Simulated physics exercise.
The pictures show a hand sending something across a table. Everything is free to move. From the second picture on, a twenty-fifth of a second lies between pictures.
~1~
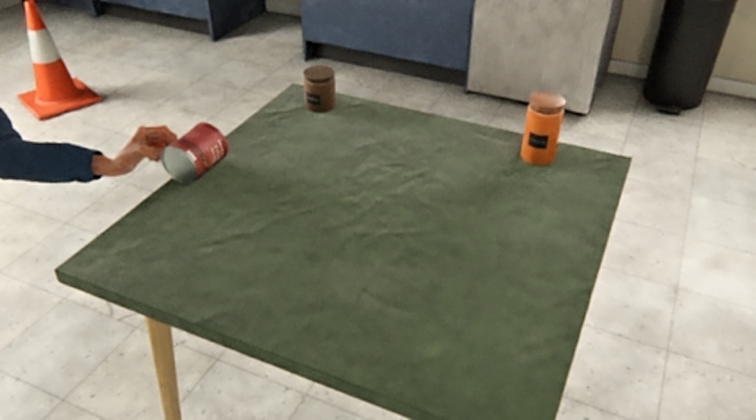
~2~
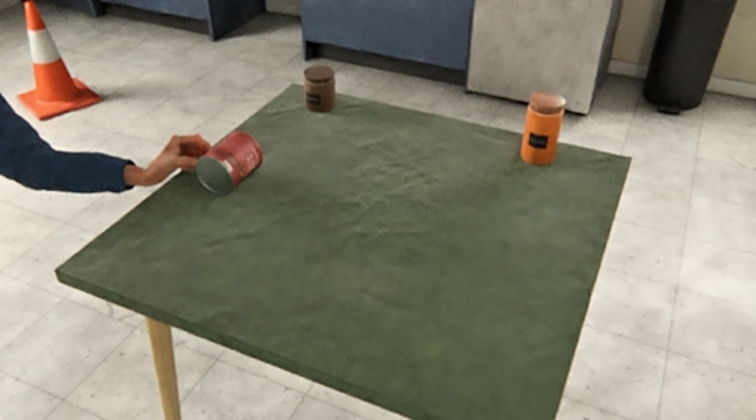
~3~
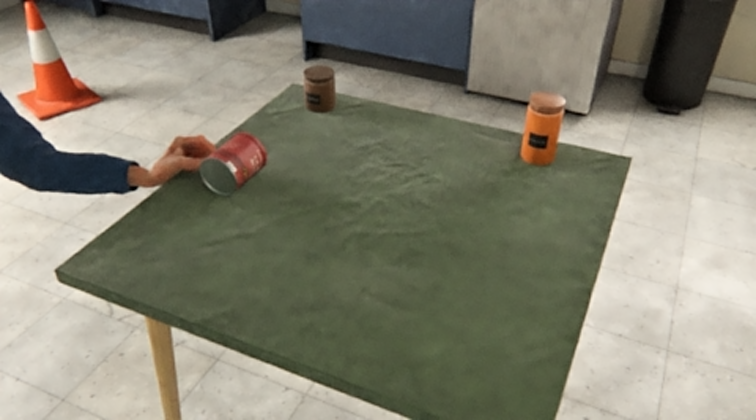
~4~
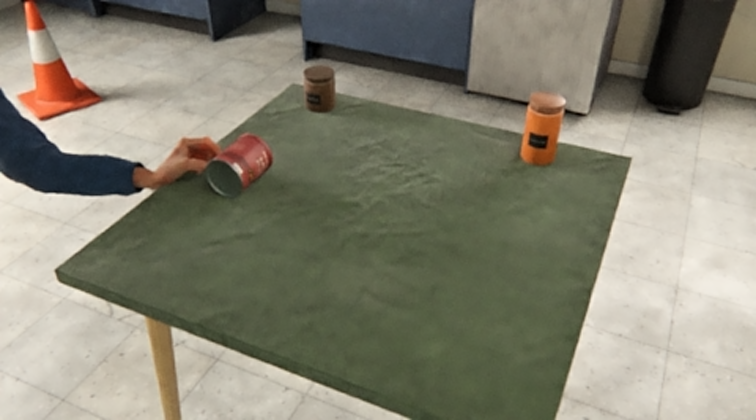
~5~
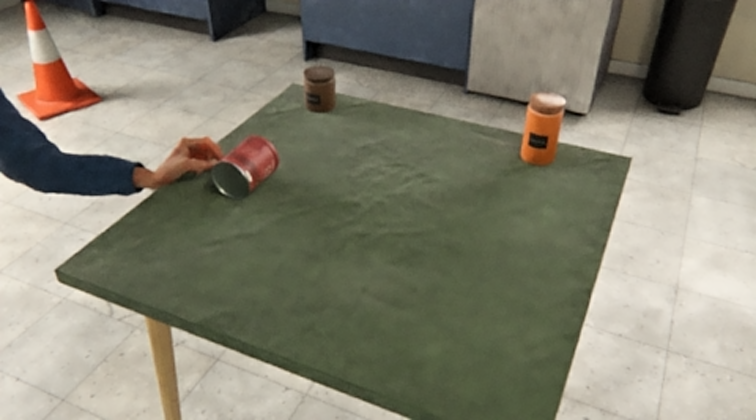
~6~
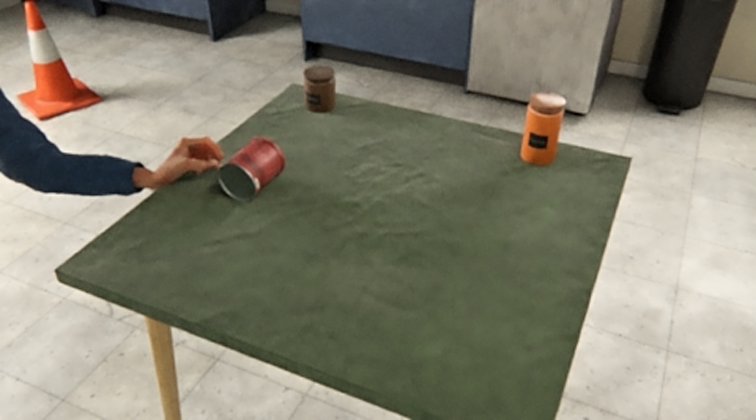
A hand pushes a red tin a short way right across a green table.
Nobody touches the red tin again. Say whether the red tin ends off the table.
The red tin is still on the table.
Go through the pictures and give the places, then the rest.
In the first frame, under the hand; red tin (195, 153).
In the second frame, under the hand; red tin (230, 163).
In the third frame, under the hand; red tin (234, 164).
In the fourth frame, red tin (239, 165).
In the fifth frame, red tin (246, 167) shifted a little.
In the sixth frame, red tin (252, 169) shifted a little.
Then, 0.10 s on from there, red tin shifted about its own width near (266, 173).
Then, 0.30 s on from there, red tin shifted about its own width near (288, 179).
Then, 0.60 s on from there, red tin shifted well along near (305, 184).
In the end, moved from the start, red tin. At the end, from the last picture's camera, red tin near (307, 184).
